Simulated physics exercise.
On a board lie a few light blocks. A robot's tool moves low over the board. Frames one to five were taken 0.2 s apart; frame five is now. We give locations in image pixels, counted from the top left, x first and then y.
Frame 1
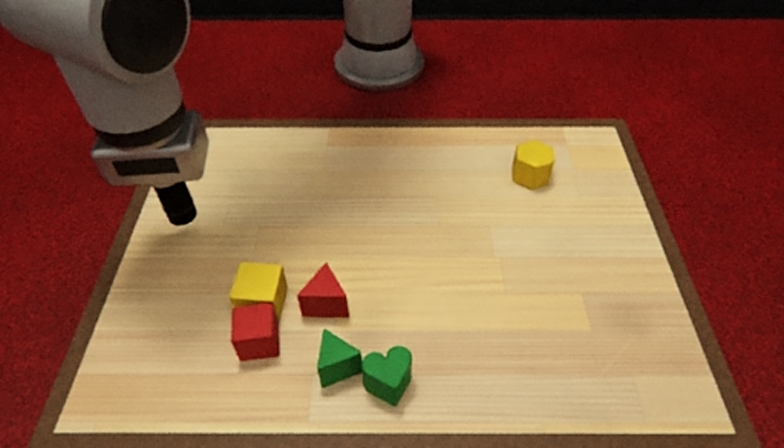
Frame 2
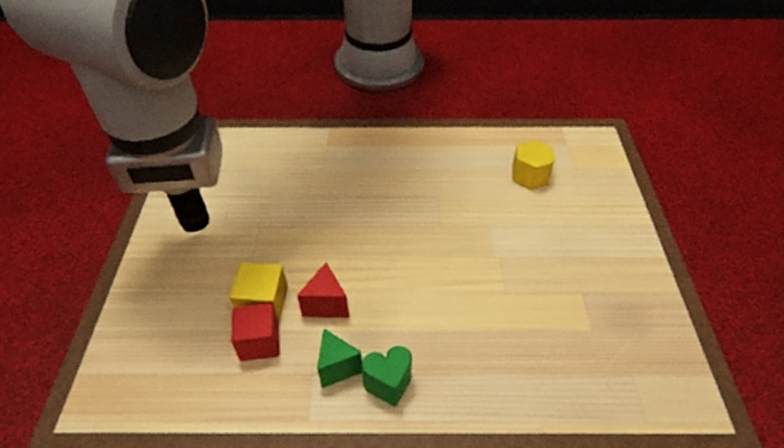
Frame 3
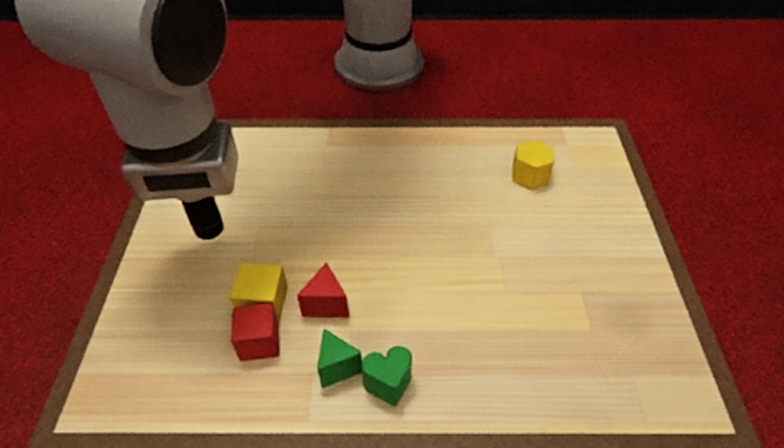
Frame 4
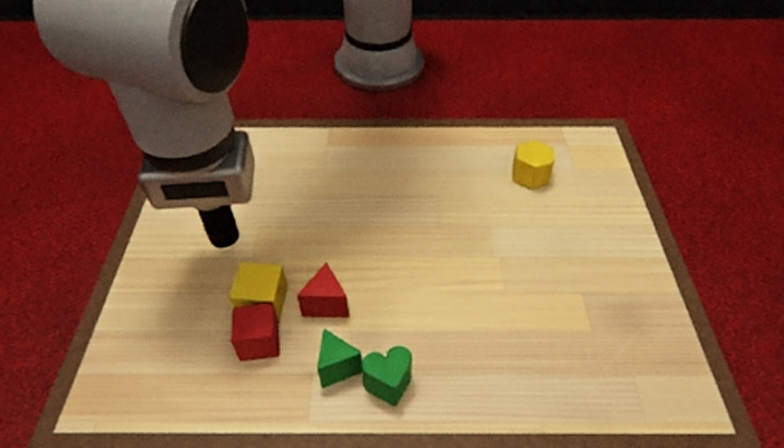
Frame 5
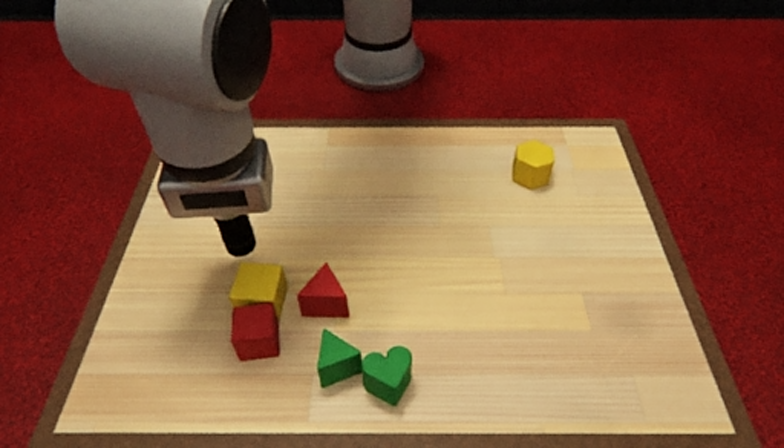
A robot arm moves its tool right and slightly nearer over a board of still, coloured blocks.
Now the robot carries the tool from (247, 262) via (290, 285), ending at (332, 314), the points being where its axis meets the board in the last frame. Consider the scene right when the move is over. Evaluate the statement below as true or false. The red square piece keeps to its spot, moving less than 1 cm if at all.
Answer: False.
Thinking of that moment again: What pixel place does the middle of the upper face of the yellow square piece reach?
It is going to be at (276, 302).
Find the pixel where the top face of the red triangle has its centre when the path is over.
My prediction: (355, 308).
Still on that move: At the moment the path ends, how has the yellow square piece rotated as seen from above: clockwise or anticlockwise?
Viewed from the top, it goes clockwise.
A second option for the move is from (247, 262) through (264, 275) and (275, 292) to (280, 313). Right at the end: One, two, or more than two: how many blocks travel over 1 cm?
The push moves two blocks more than 1 cm.
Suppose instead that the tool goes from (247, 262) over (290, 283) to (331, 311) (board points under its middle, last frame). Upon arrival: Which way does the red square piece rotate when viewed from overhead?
Seen from above, clockwise.
What follows on the original path. One third of the way, tool at (272, 261); yellow square piece at (260, 286).
Two thirds of the way, tool at (301, 279); red square piece at (250, 334), turned 35° clockwise; yellow square piece at (273, 299), turned 25° clockwise; red triangle at (325, 286).
At the end, tool at (330, 299); red square piece at (249, 336), turned 40° clockwise; yellow square piece at (276, 302), turned 30° clockwise; red triangle at (355, 308); green triangle still.
